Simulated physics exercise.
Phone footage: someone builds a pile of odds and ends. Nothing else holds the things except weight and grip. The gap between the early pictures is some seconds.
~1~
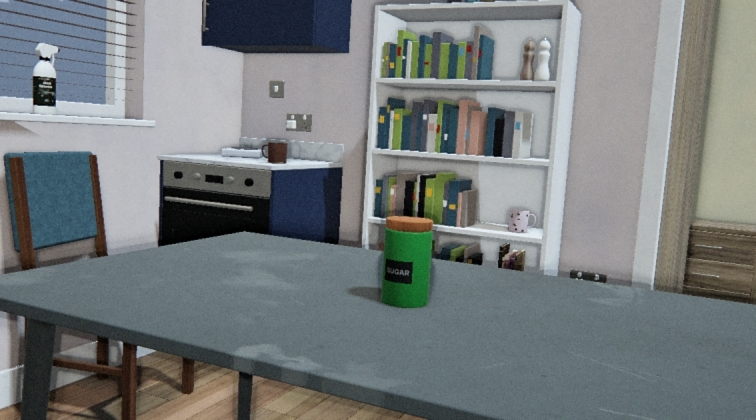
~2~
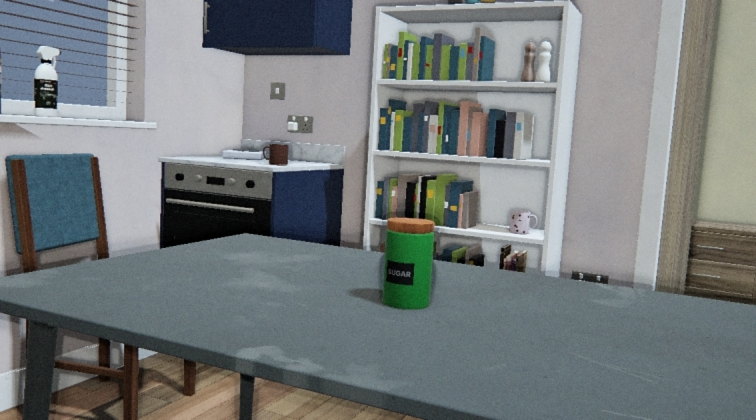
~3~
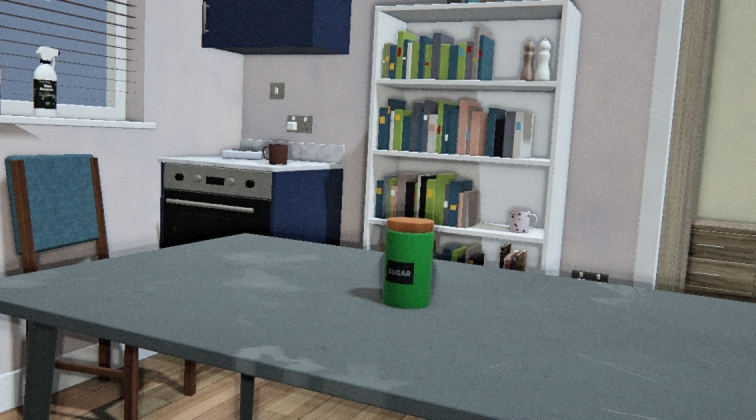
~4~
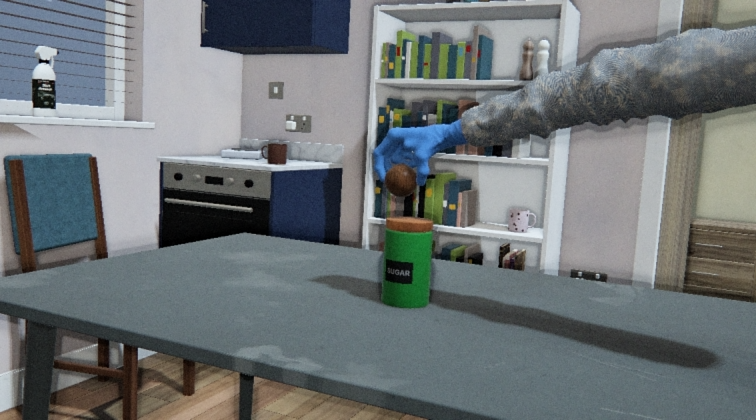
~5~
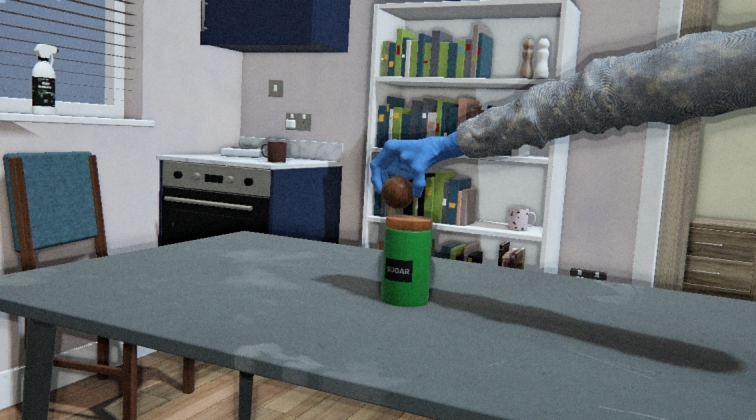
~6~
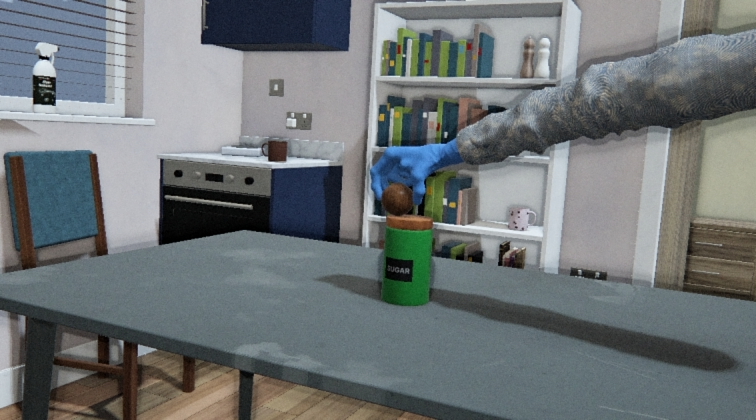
A blue-gloved hand lowers a brown onion onto the green sugar jar on the table.
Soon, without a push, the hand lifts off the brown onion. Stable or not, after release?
Stable.
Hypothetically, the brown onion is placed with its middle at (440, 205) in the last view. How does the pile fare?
Well, it topples after that.
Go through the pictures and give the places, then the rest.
In the first picture, the last thing is not in view yet; green jar (407, 261).
In the second picture, the last thing is not in view yet; green jar (408, 263).
In the third picture, the last thing is not in view yet; green jar (408, 262).
The fourth picture shows coming down; brown onion (401, 180); green jar (407, 261).
The fifth picture shows coming down; brown onion (398, 192); green jar (407, 260).
The sixth picture shows in place under the hand; brown onion (398, 199); green jar (407, 259).
Then, 0.20 s later than the last frame, all is still.
Then, 0.40 s later than the last frame, brown onion resting near (398, 200).
When it is over, both as before. End places, in pixels of the last picture, brown onion near (398, 200). The pile keeps its balance.
